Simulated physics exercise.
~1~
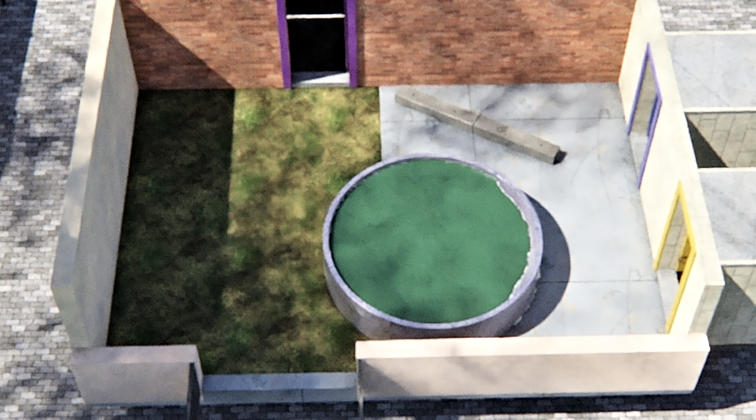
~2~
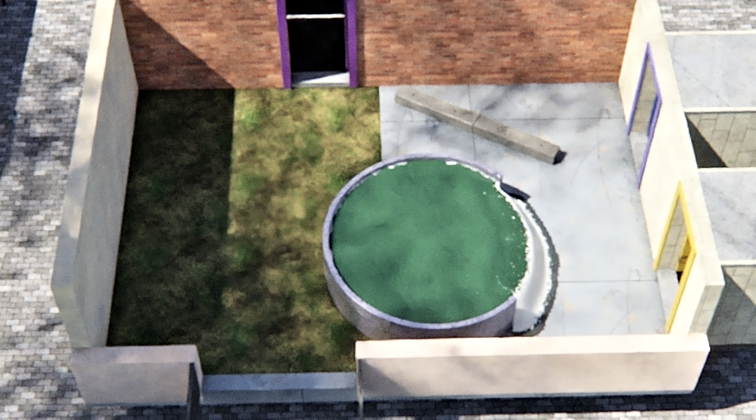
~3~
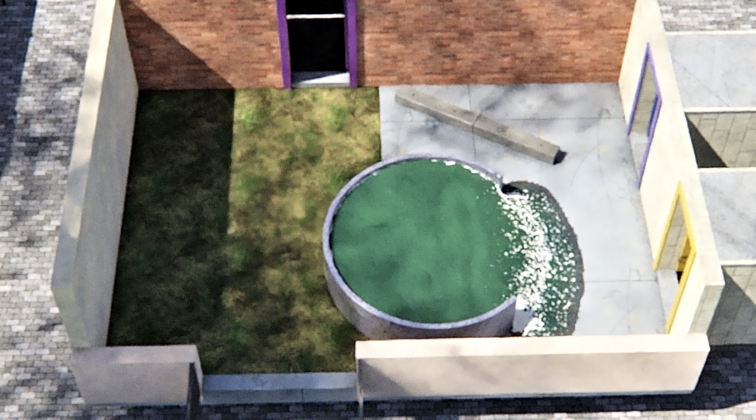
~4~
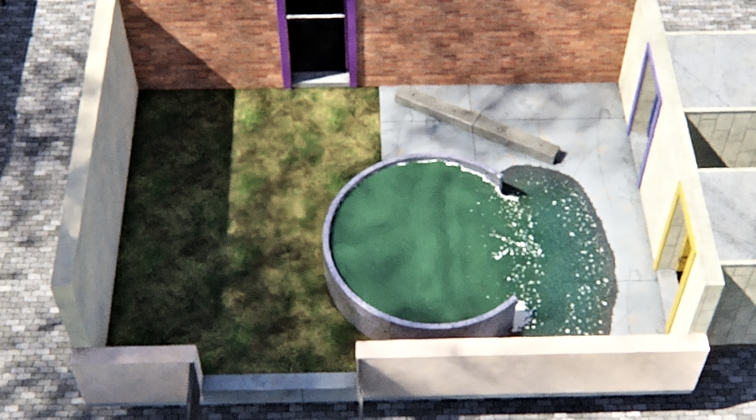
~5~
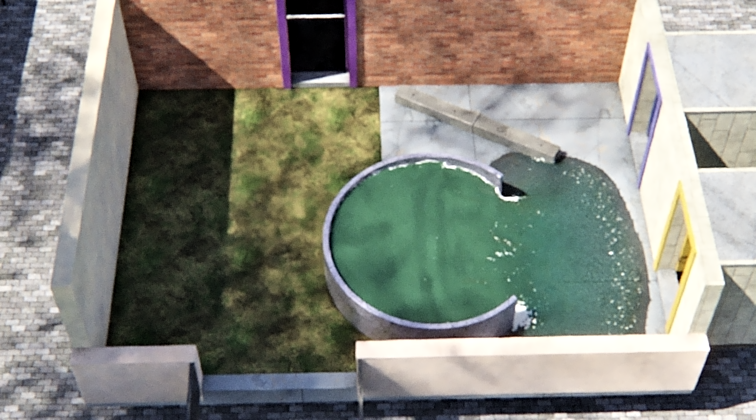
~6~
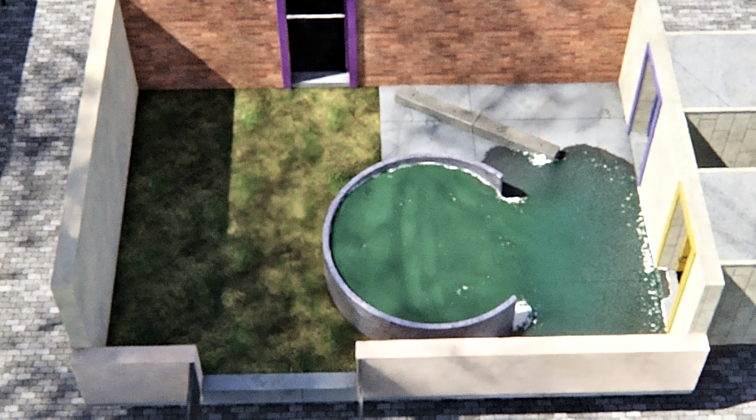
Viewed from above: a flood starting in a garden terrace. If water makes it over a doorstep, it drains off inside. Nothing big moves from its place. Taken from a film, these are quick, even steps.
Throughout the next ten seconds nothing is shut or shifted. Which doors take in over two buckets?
The blue door goes over the limit; the yellow door goes over the limit; the purple door keeps to the limit.
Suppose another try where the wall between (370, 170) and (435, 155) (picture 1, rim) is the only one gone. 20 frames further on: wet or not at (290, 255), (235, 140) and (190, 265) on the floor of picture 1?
The first spot is spared, the second swamped, the third spared.
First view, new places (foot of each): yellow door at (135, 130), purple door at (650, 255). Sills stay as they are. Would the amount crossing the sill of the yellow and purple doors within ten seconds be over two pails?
The yellow one never reaches the limit, and the purple one spills past the mark.
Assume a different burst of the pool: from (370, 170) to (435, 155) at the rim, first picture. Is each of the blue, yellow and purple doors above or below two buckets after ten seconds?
Well, the blue door stays beneath it, then the yellow door stays beneath it, and the purple door gets past it.
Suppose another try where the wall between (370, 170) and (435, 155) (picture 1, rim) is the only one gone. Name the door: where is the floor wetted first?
Answer: The door marked purple.
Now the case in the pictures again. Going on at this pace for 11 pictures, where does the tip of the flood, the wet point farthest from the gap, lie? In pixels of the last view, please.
I'd go with roughly (616, 84).
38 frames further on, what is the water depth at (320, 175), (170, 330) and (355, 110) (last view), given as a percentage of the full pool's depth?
2, 0 and 6 per cent, roughly.
A moment on, water covers 25 % of the floor; the blue door under two buckets in, the yellow door over two buckets in, the purple door not reached.
Next, water covers 30 % of the floor; the blue door over two buckets in, the yellow door far over two buckets in, the purple door not reached.
Then, water covers 35 % of the floor; the blue door far over two buckets in, the yellow door far over two buckets in, the purple door not reached.
Later, water covers 65 % of the floor; the blue door far over two buckets in, the yellow door far over two buckets in, the purple door wet at the sill, nothing in.
In the end, water covers 90 % of the floor; the blue door far over two buckets in, the yellow door far over two buckets in, the purple door wet at the sill, nothing in.
